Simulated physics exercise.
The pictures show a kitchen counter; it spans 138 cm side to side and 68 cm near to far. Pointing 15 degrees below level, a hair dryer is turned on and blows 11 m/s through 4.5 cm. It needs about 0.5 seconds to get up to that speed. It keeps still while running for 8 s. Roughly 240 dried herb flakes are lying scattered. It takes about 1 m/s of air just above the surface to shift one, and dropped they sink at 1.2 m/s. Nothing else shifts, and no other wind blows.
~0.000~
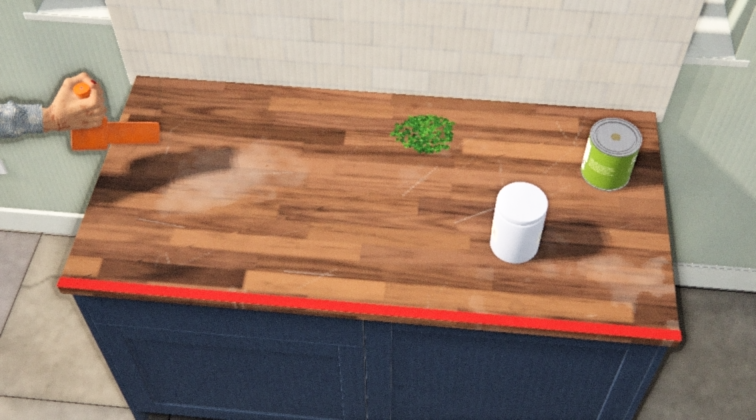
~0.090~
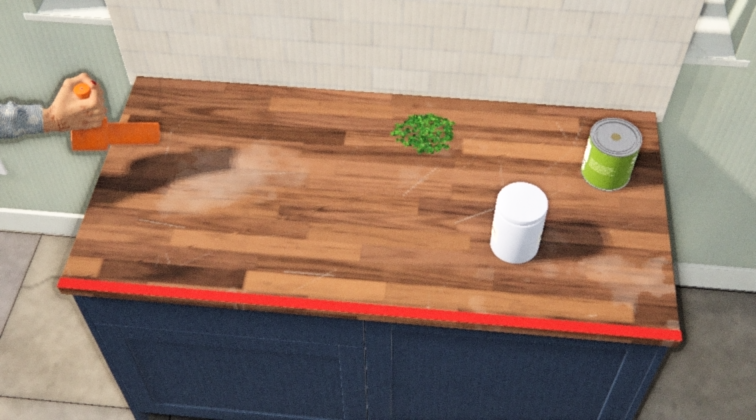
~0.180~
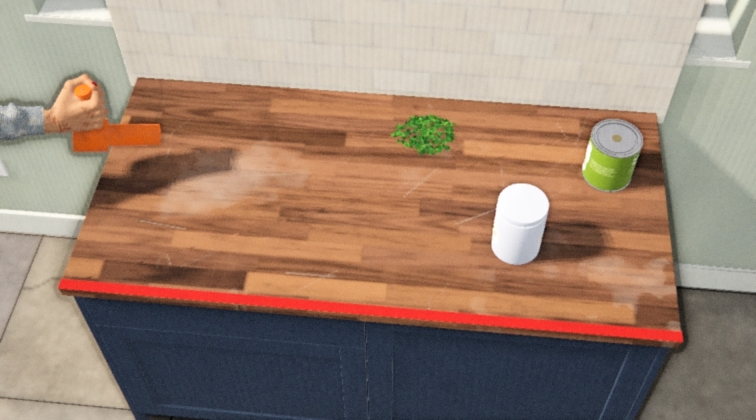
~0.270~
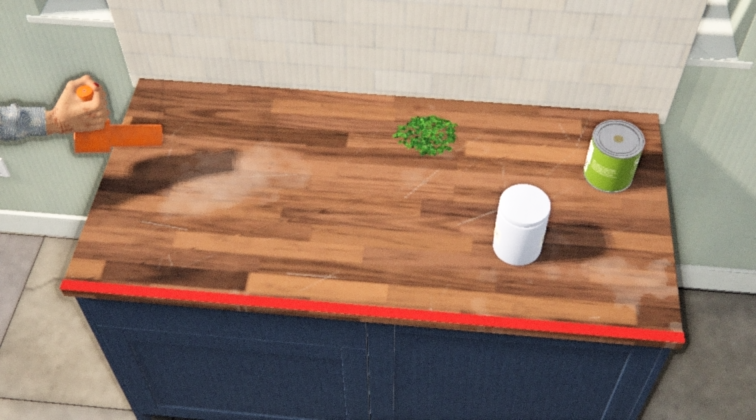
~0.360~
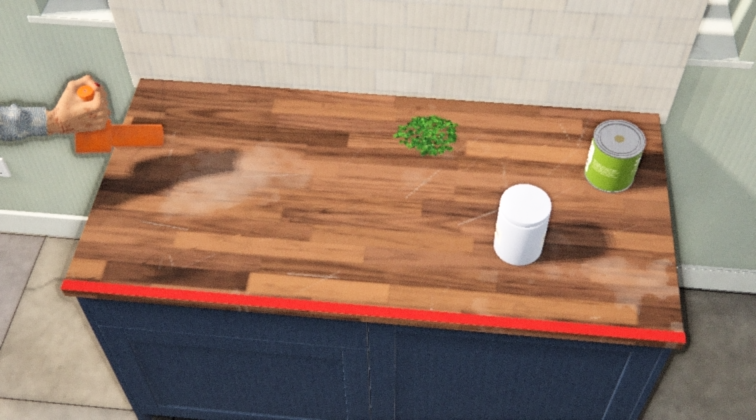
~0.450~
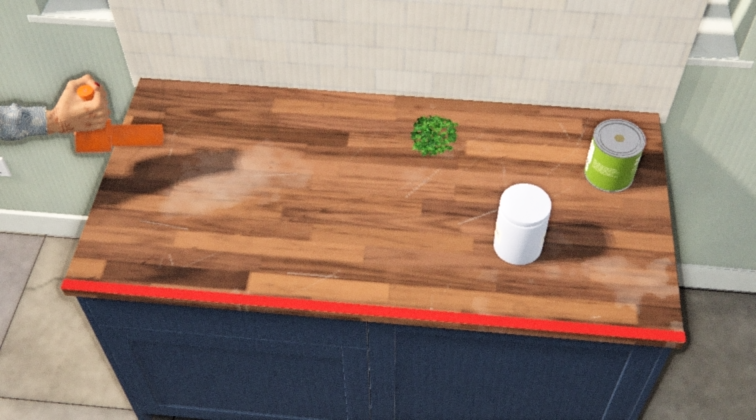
We see a hand holding an orange tool at the left end of a wooden counter, with a jar, a tin and scattered green flakes on it. The flakes lie still, then some shift slightly to the right.
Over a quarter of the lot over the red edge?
My prediction: The spill over that edge stays at or below a quarter.
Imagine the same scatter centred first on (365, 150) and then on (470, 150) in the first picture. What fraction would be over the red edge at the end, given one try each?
It goes 0 % first, then 0 %.
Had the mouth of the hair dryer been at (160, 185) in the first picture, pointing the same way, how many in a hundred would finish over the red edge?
Some 0 %.
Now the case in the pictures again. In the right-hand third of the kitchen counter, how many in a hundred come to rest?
Near 10 %.
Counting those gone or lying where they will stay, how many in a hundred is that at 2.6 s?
Estimated share: Near 90 %.
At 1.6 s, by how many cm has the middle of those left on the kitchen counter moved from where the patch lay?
Roughly 45 centimetres.
After 1.6 s, 21 % are on the move or not yet settled, 0 % are over the red edge; the middle of those still in play is near (603, 153).
After 2.6 s, 12 % are on the move or not yet settled, 0 % are over the red edge.
After 4.4 s, 7 % are on the move or not yet settled, 0 % are over the red edge.
After 8.0 s, at the end, 0 % are over the red edge.
